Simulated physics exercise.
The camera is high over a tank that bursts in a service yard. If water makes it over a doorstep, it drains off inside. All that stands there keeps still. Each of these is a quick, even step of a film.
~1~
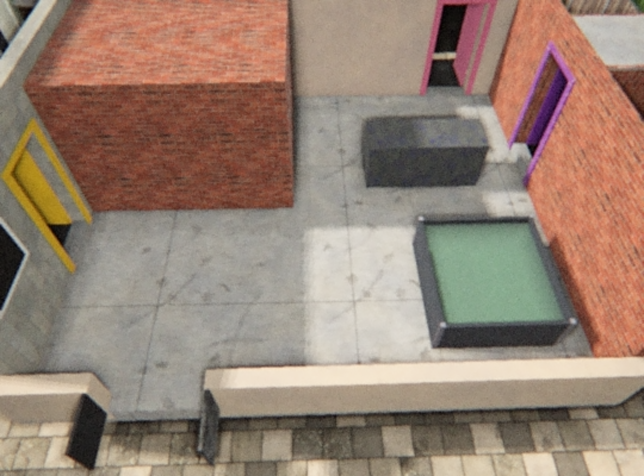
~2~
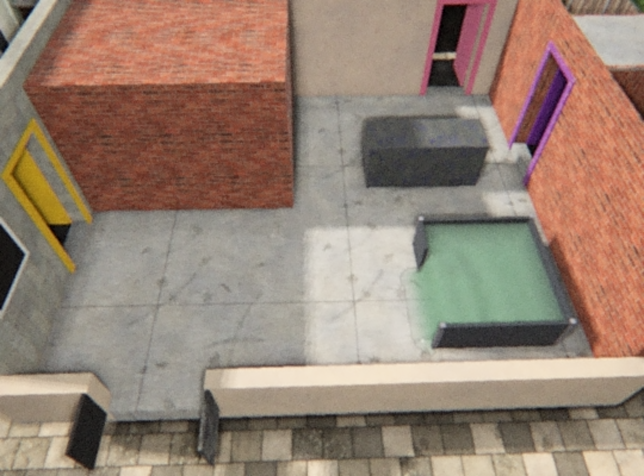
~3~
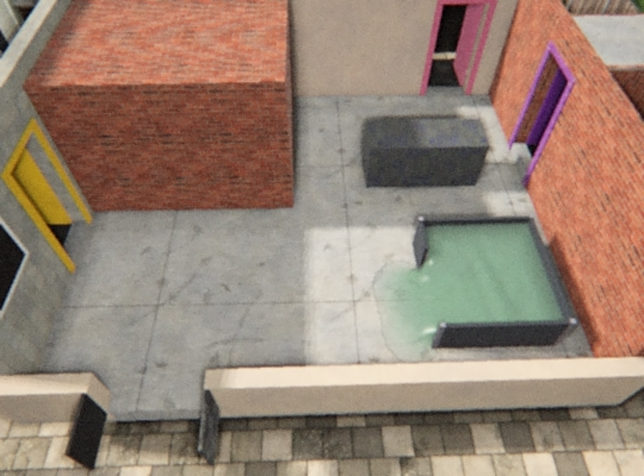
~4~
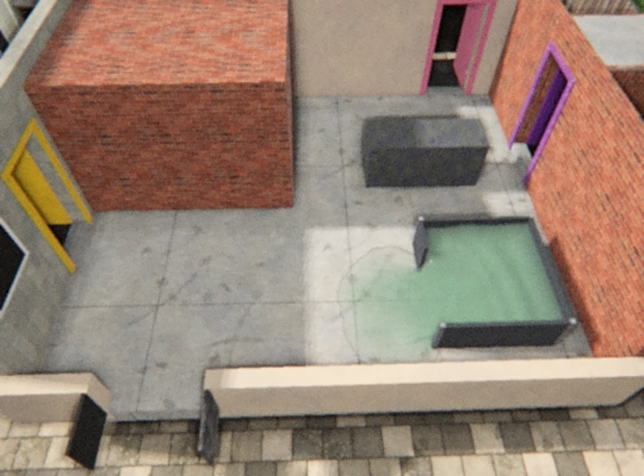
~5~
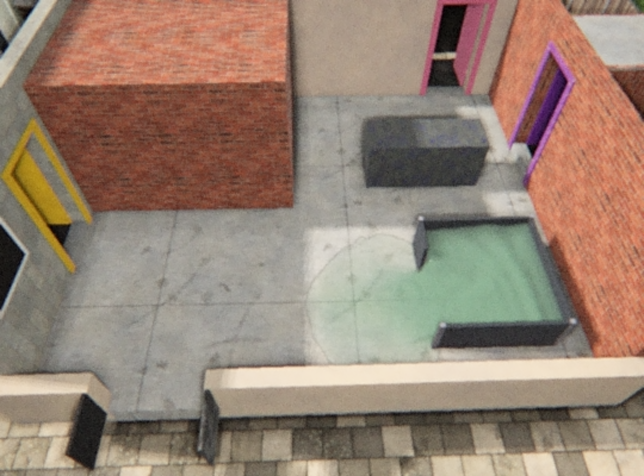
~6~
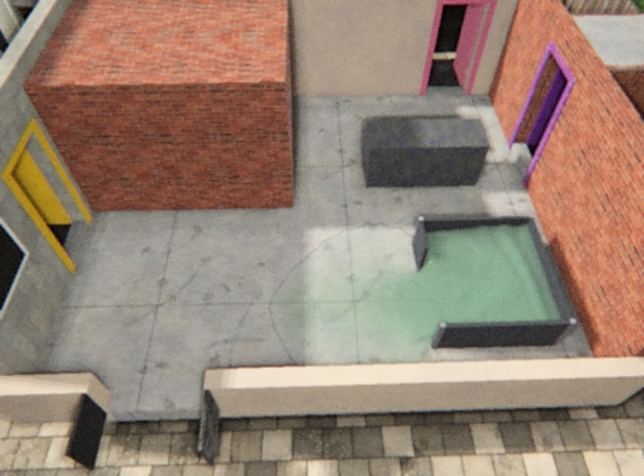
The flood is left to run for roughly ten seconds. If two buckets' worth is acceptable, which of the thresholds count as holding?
The yellow door does not count, the pink door counts as holding, the purple door counts as holding.
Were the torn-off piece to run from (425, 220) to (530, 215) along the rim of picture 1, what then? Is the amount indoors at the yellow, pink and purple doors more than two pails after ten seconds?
Result: Yellow remains beneath it; pink goes past the limit; purple goes past the limit.
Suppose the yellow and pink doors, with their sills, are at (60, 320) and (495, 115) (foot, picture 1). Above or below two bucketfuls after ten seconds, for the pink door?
Well, the pink one never reaches the limit, I reckon.
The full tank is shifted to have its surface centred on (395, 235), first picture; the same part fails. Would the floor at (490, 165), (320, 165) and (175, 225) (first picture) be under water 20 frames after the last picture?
Spot by spot, in the order asked: Untouched, untouched, swamped.
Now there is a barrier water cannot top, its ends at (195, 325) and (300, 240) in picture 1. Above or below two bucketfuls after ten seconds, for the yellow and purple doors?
The yellow door falls short; the purple door falls short.
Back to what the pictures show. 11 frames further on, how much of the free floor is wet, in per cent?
Near 45 in a hundred.
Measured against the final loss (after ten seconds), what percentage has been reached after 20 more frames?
Around 15 percent.
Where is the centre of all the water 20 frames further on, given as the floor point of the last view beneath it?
Somewhere near (284, 297).
A moment on, water covers 30 % of the floor; the yellow door not reached, the pink door not reached, the purple door not reached.
Next, water covers 45 % of the floor; the yellow door not reached, the pink door not reached, the purple door not reached.
Then, water covers 50 % of the floor; the yellow door under two buckets in, the pink door not reached, the purple door not reached.
Later, water covers 50 % of the floor; the yellow door far over two buckets in, the pink door not reached, the purple door not reached.
In the end, water covers 70 % of the floor; the yellow door far over two buckets in, the pink door not reached, the purple door wet at the sill, nothing in.
